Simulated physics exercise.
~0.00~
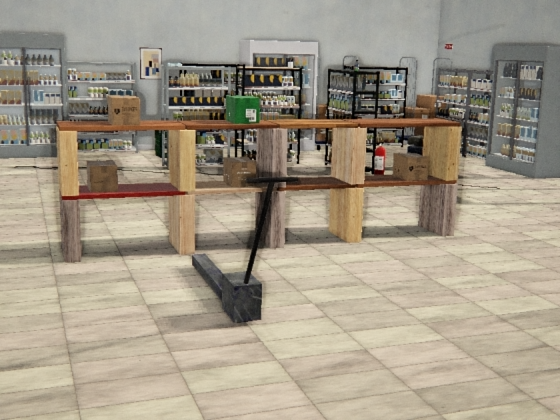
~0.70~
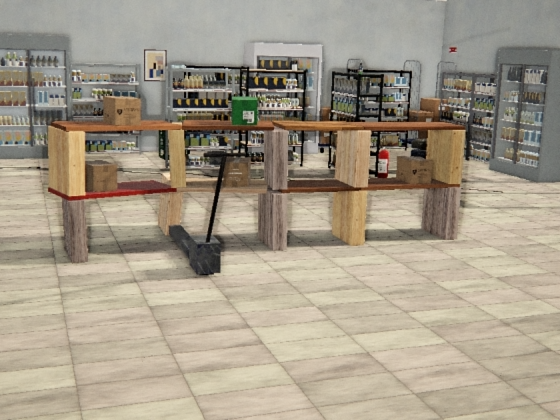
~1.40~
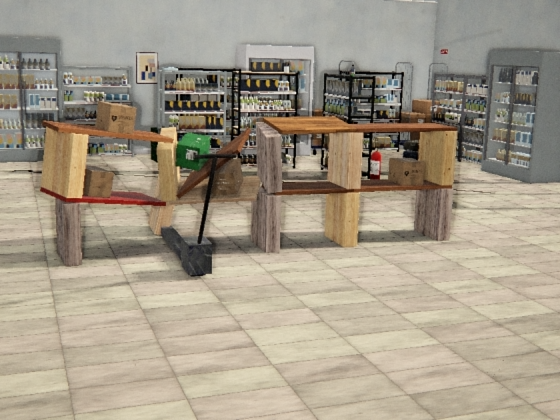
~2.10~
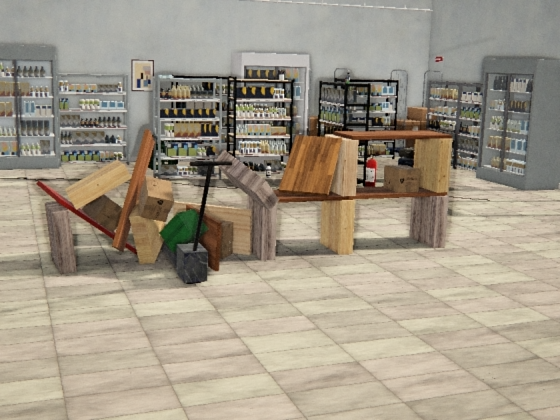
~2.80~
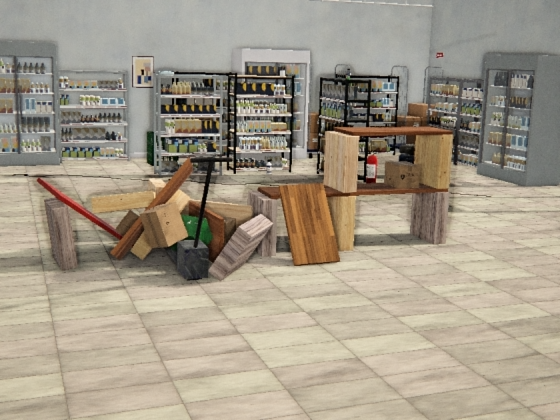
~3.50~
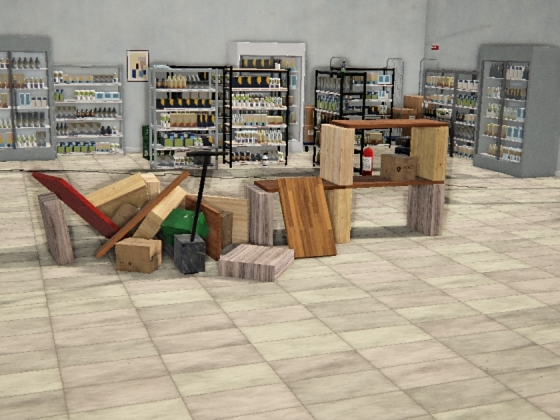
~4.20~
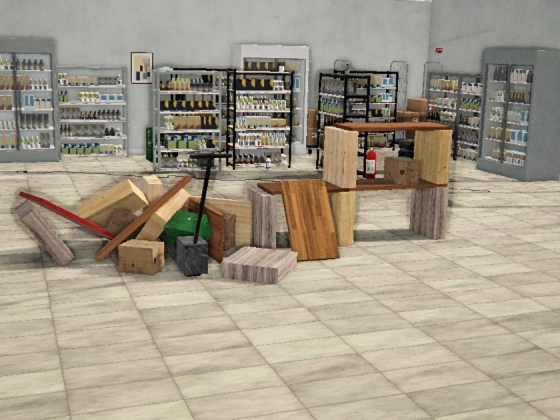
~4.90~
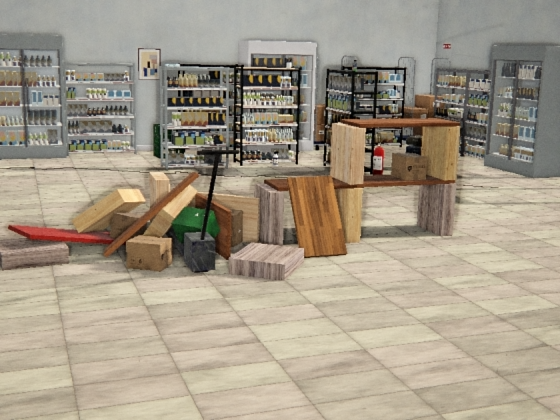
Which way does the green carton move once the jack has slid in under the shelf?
The green carton moves down, dropping from the top tier into the heap of boards and blocks.
